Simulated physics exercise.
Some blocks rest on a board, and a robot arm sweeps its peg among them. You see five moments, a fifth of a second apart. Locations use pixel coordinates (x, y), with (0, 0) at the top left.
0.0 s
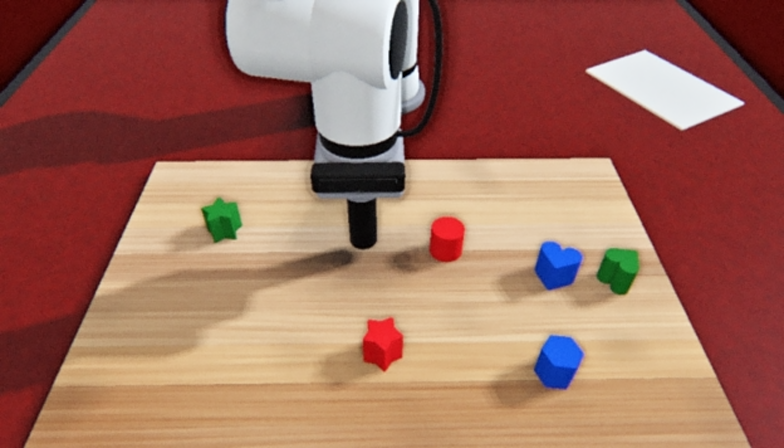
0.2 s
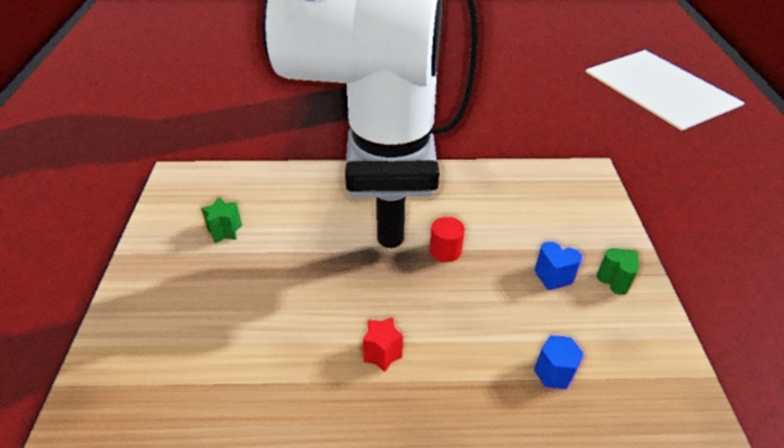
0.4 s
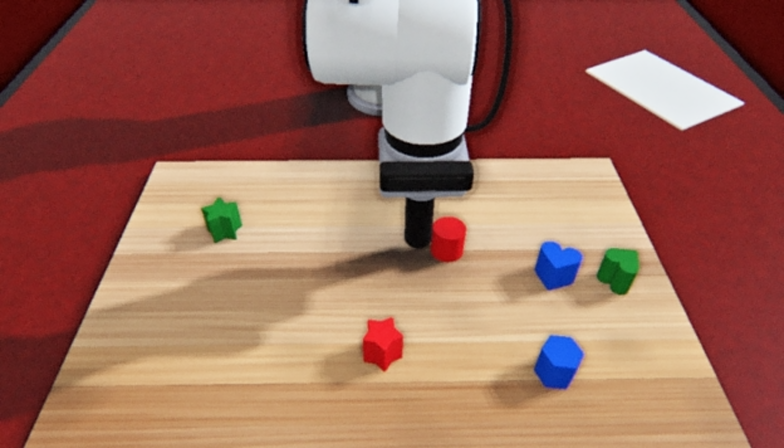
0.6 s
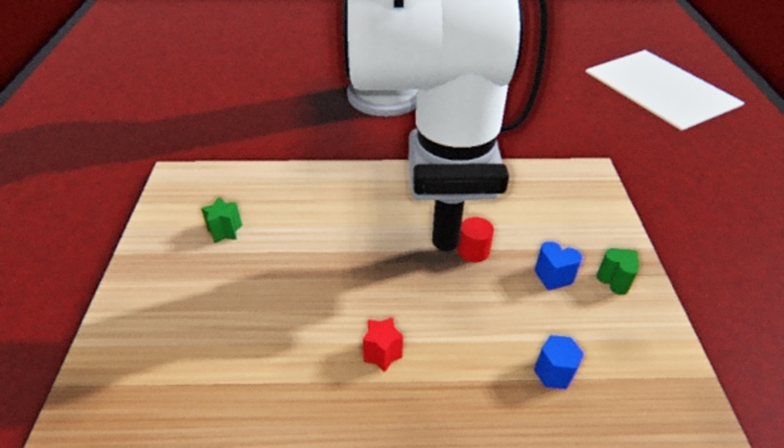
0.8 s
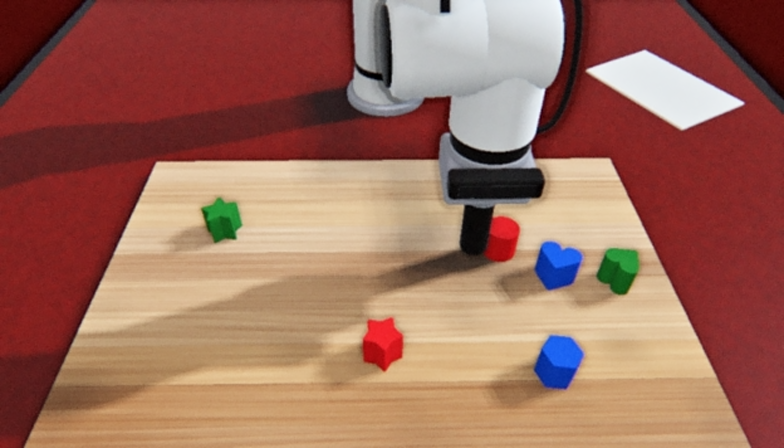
A pale wooden board lies on a red surface, seen from above and in front by a camera that stays still. A white robot arm holds a black peg over it, with a green star at left, a red star near the centre, a red cylinder, and blue and green blocks at right. The peg slides right, meets the cylinder and pushes it a short way toward the blue heart.
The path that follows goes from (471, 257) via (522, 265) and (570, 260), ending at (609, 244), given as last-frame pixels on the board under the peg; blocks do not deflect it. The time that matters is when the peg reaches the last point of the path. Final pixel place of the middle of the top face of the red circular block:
The centre of its top will be at (547, 219).
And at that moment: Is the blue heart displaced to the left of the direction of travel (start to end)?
That would be a no.
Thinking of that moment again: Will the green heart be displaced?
It seems not.
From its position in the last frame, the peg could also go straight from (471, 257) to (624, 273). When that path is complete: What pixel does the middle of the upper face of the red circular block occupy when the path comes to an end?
If I read the scene right, the answer is (548, 219).
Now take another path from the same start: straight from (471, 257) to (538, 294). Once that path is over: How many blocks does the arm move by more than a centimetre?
One block moves more than 1 cm.
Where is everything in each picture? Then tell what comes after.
The first frame shows peg's lower end at (364, 241); red circular block at (448, 227); blue heart at (561, 254); green heart at (625, 259).
The second frame shows peg at (391, 240); blocks still.
The third frame shows peg at (418, 240); blocks still.
The fourth frame shows peg at (445, 243); red circular block at (477, 228).
The fifth frame shows peg at (473, 247); red circular block at (503, 227); blue heart at (561, 254); green heart at (625, 259).
On the path given first. One third of the way, peg at (525, 254); red circular block at (537, 222).
Two thirds of the way, peg at (574, 249); red circular block at (547, 219); blue heart at (593, 260), turned 75° clockwise.
At the end, peg at (613, 234); red circular block at (547, 219); blue heart at (593, 260), turned 75° clockwise; green heart still.
